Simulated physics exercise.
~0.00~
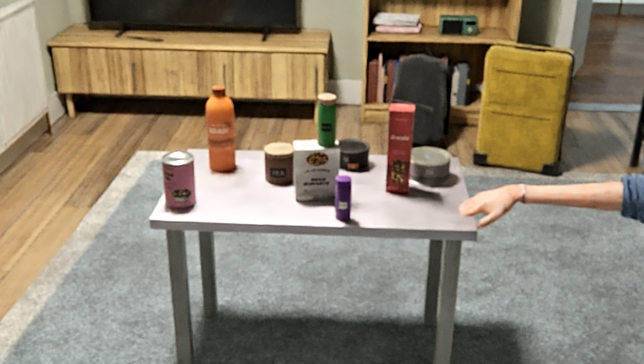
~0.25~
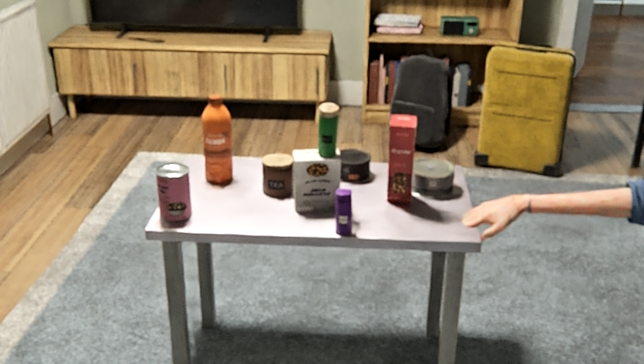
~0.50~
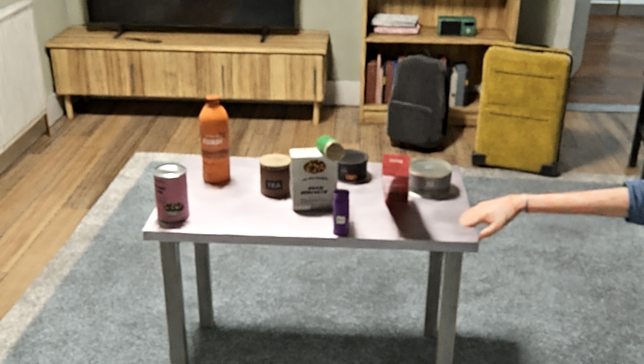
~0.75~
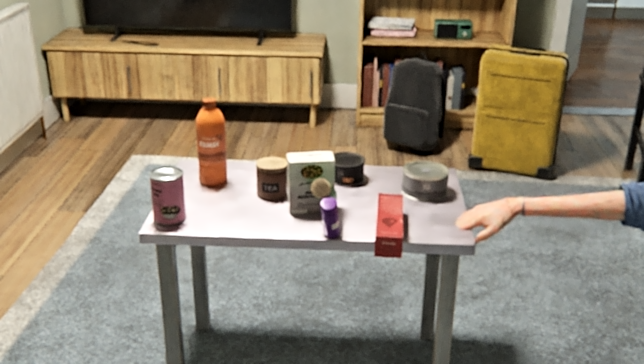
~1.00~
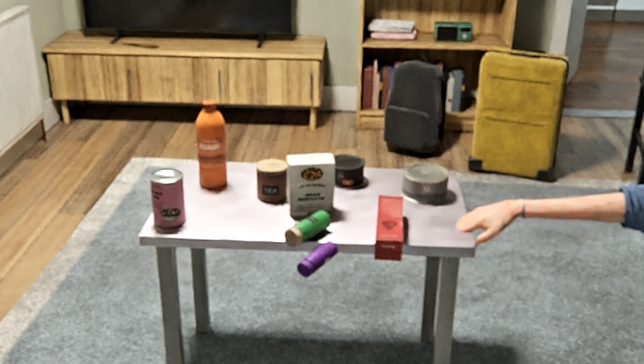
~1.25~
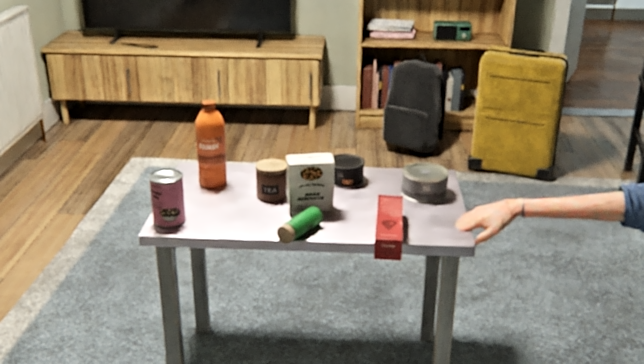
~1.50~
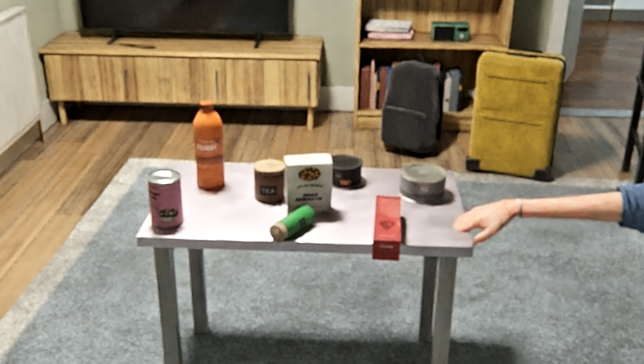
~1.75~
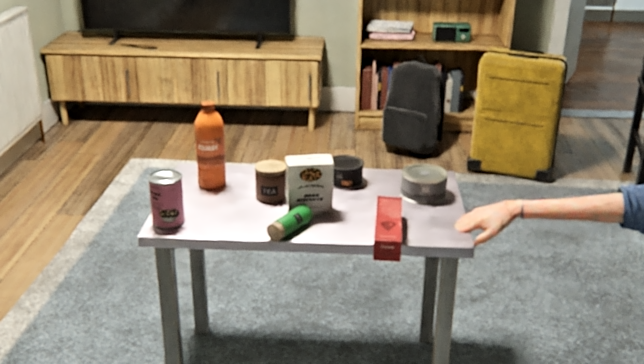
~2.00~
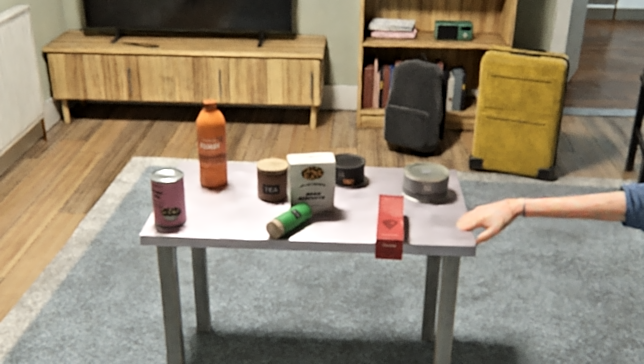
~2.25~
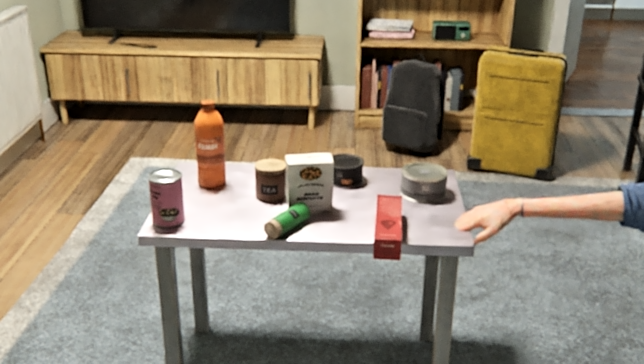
We see a hand at the edge of a small table of containers as it jerks toward us; the green shaker and red carton topple forward, and the purple shaker tips off the front edge, leaving the green and red items lying among the upright others.
